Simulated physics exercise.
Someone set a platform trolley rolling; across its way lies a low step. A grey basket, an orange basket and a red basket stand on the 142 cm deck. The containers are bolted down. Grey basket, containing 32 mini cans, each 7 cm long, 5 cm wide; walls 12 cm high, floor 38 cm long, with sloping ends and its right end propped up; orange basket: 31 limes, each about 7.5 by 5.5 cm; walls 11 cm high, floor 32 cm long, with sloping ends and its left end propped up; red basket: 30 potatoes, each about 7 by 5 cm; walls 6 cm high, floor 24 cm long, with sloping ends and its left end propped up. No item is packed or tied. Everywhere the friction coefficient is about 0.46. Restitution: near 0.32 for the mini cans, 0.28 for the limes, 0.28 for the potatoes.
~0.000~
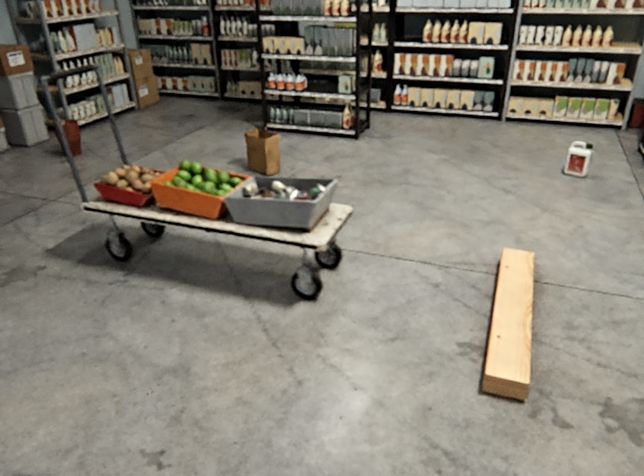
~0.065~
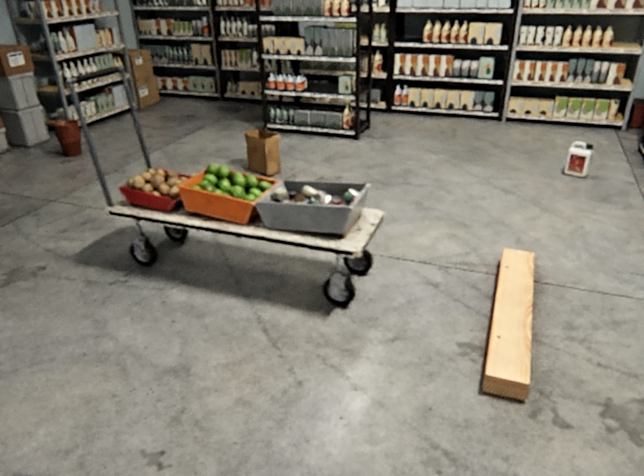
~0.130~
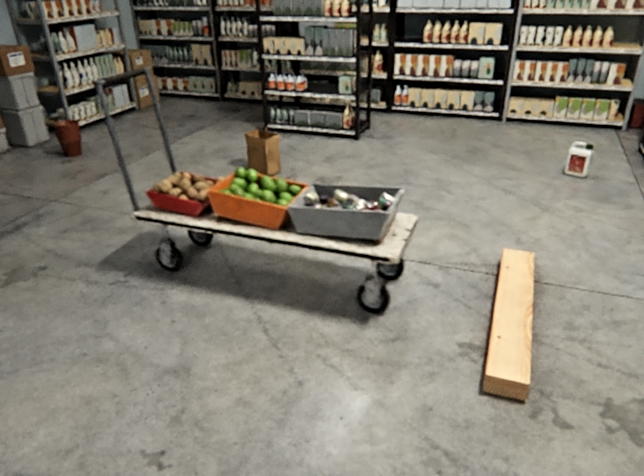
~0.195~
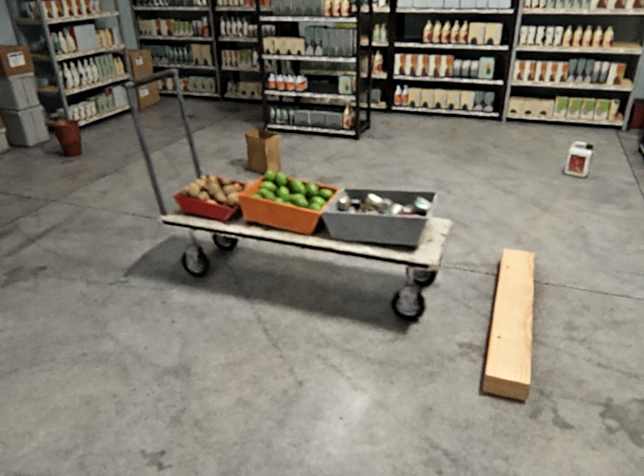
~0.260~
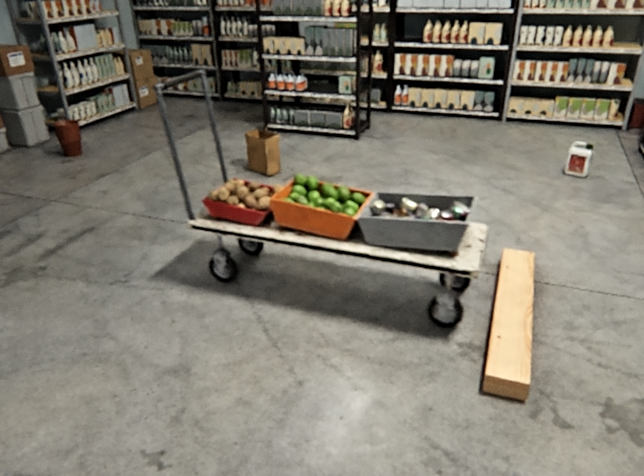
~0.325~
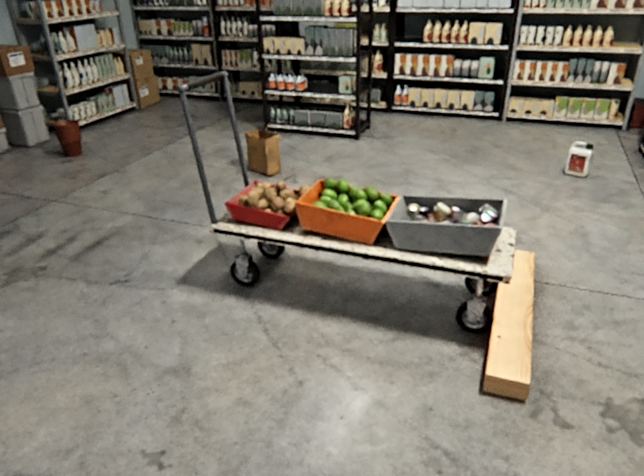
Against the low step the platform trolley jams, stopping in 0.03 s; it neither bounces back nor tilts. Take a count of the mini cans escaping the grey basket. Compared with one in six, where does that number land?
It lands below one in six.
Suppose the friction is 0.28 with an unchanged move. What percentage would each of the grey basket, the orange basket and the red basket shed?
Grey basket 0%, orange basket 20%, red basket 40%.
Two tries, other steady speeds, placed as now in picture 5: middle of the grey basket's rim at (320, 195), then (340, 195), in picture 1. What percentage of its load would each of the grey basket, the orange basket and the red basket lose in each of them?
For the grey basket it's 0 % and then 0 %, for the orange basket 0 % and then 0 %, and for the red basket 20 % and then 20 %.
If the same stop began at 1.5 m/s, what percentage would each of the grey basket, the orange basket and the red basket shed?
Then the grey basket sheds 0 per cent of its load, the orange basket 0 per cent, and the red basket 20 per cent.
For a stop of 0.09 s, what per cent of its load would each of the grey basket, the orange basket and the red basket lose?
Grey basket 0 %, orange basket 20 %, red basket 30 %.
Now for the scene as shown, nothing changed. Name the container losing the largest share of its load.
Answer: The red basket.
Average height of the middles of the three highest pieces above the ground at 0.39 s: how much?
About 56 cm up.
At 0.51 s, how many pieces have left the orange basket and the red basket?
Estimate at that time - orange basket 5, red basket 6, give or take.
After 0.39 s, 0 of 32 out of the grey basket, 0 of 31 out of the orange basket and 1 of 30 out of the red basket.
After 0.51 s, 0 of 32 out of the grey basket, 5 of 31 out of the orange basket and 6 of 30 out of the red basket.
After 0.74 s, 1 of 32 out of the grey basket, 6 of 31 out of the orange basket and 10 of 30 out of the red basket.
Outcome (at 1.25 s), 1 of 32 out of the grey basket, 6 of 31 out of the orange basket and 11 of 30 out of the red basket. Asked share, 1 of 32, 3 per cent.
